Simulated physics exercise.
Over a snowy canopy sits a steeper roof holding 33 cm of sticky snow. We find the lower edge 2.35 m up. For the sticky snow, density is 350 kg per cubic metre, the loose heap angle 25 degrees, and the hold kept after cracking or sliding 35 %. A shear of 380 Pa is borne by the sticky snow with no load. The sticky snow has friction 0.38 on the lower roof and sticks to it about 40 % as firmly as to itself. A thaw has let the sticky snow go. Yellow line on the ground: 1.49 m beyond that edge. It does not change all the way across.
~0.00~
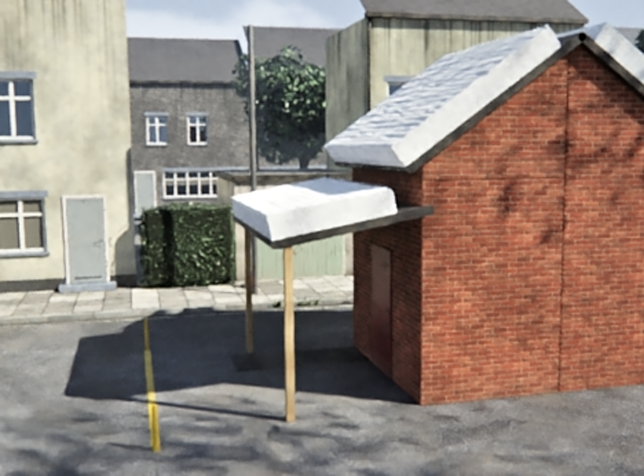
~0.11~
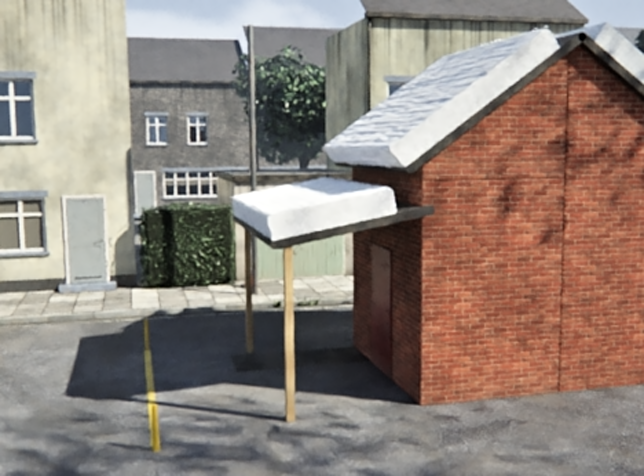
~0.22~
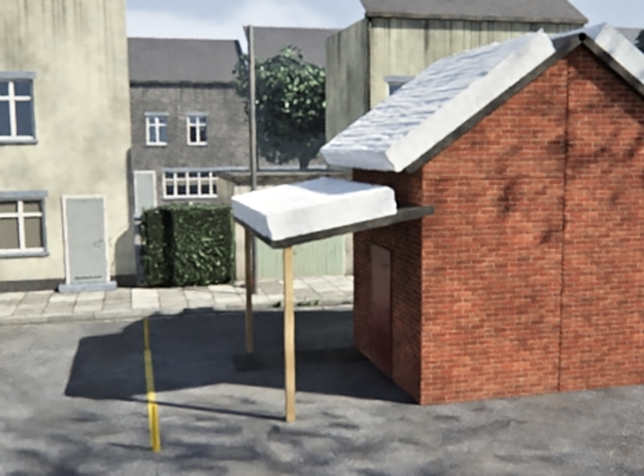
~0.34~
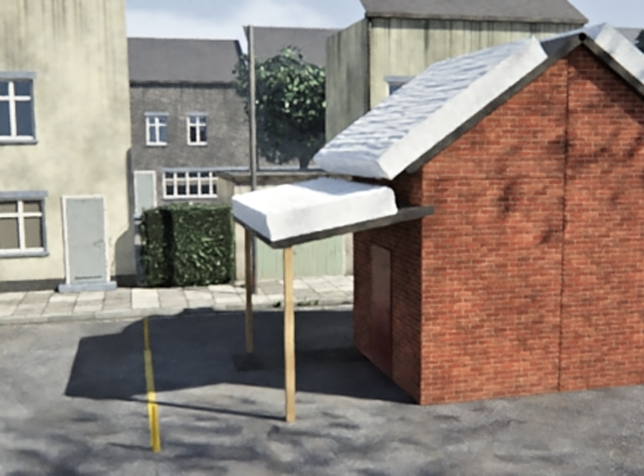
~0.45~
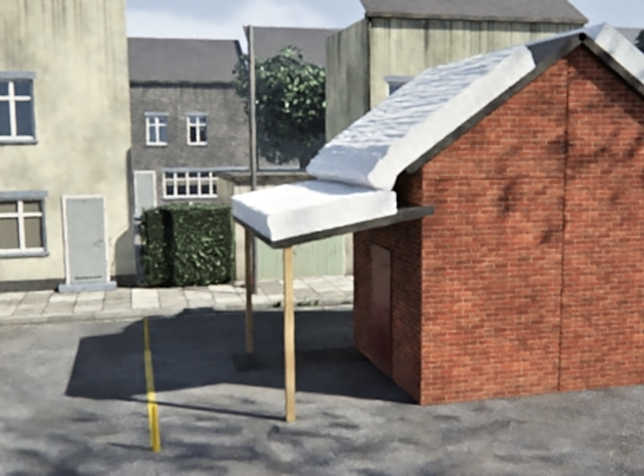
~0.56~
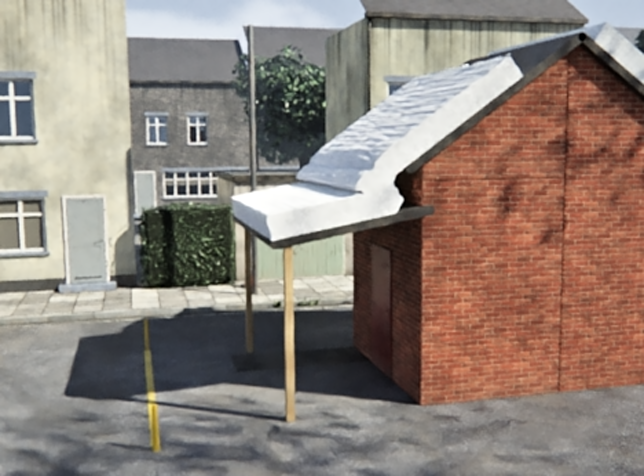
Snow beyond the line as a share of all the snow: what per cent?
The share beyond the line comes to about 22 %.
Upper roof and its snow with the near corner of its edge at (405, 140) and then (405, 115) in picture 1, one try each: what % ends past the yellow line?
It would be 35 percent for the first setting and 45 percent for the second.
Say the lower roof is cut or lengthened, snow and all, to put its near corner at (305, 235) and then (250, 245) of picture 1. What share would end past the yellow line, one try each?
30 %, 16 %.
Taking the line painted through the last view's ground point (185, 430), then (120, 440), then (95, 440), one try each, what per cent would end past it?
First try 30 per cent, second 14 per cent, third 10 per cent.
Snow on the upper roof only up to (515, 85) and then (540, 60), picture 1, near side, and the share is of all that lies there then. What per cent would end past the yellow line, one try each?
Respectively 5 % and 12 %.
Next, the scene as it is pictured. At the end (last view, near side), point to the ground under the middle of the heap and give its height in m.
(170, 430), 0.3 m.
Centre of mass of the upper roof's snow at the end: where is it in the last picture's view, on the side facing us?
The middle sits at about (240, 316).
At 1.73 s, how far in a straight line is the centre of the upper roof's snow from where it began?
Straight-line shift: Roughly 3.0 m.
After 1.10 s, none is below the lower edge and 0 % is past the line.
After 1.73 s, 25 % is below the lower edge and 0 % is past the line.
After 2.37 s, 51 % is below the lower edge and 19 % is past the line.
After 3.00 s, 53 % is below the lower edge and 22 % is past the line.
After 3.60 s, 53 % is below the lower edge and 22 % is past the line.
